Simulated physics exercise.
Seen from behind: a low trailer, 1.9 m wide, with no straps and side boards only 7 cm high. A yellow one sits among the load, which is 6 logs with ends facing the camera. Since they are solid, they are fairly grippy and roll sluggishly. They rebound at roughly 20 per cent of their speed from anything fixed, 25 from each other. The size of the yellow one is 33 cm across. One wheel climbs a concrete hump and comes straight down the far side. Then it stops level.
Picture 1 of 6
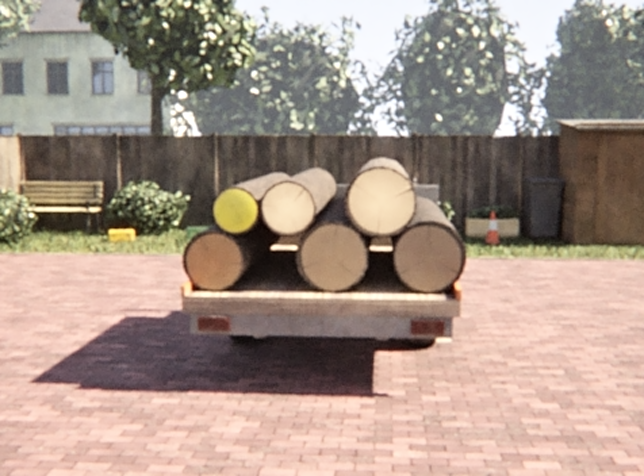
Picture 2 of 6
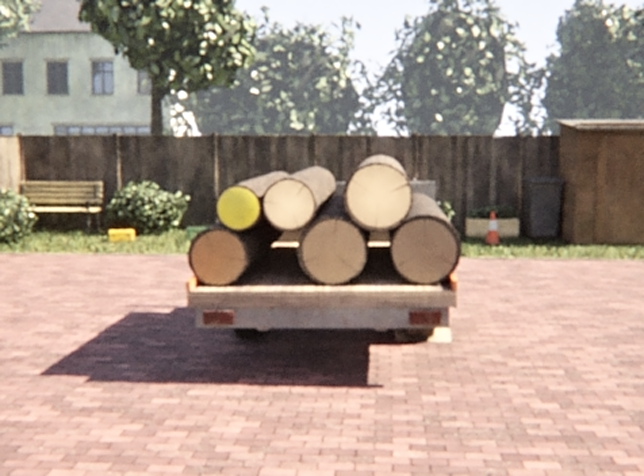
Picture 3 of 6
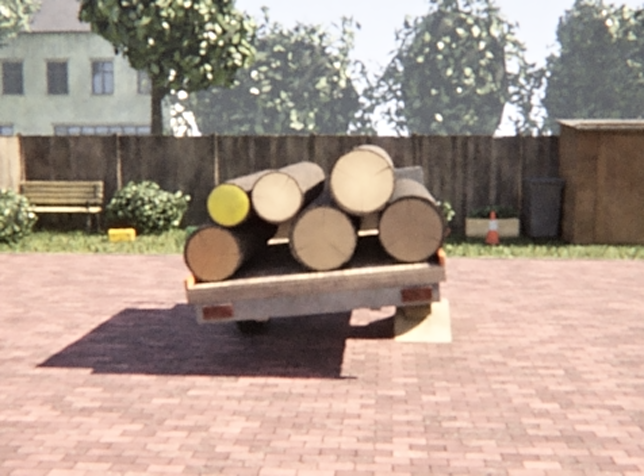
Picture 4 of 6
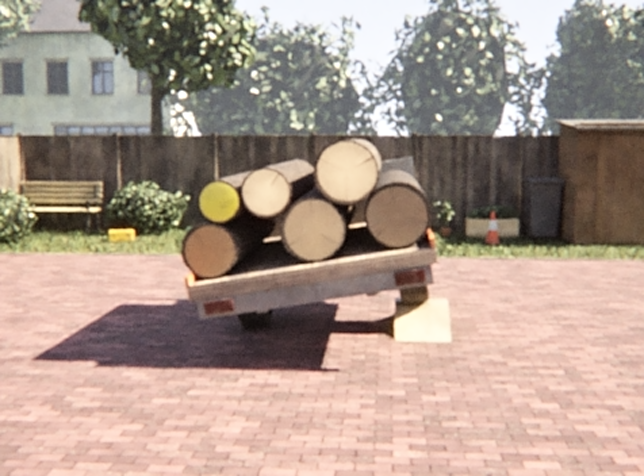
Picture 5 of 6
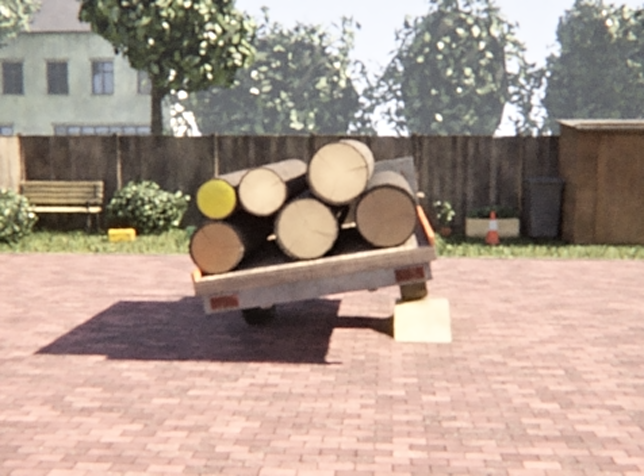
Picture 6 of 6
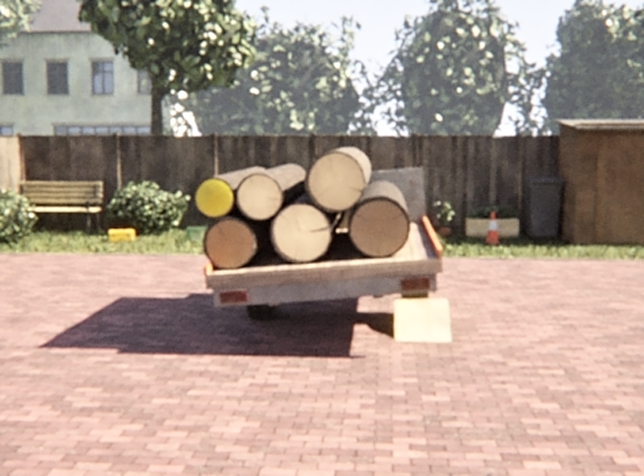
We see a low trailer carrying six logs, one yellow-ended, roll away over a pale block; its right side rises, tilting the deck left, the logs bunch leftward, and the deck partly levels again.
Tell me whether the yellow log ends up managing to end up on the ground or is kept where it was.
It manages it.
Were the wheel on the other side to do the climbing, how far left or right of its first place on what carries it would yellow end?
Shift: Near 35 cm to the right.
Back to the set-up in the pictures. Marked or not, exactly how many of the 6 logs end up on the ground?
The number is exactly 1.
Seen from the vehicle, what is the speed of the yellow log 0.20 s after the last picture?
Speed: Approx. 1.5 m/s.
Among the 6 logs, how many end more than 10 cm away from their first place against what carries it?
The answer comes to 5.
Then, 0.2 s after the last picture, yellow is dropping off the left side; 1 gone from the deck.
Then, 0.3 s after the last picture, yellow is dropping off the left side; 1 gone from the deck.
Then, 0.5 s after the last picture, yellow is on the ground to the left; 1 gone from the deck.
At rest (1.6 s after the last picture), yellow is on the ground to the left; 1 gone from the deck.
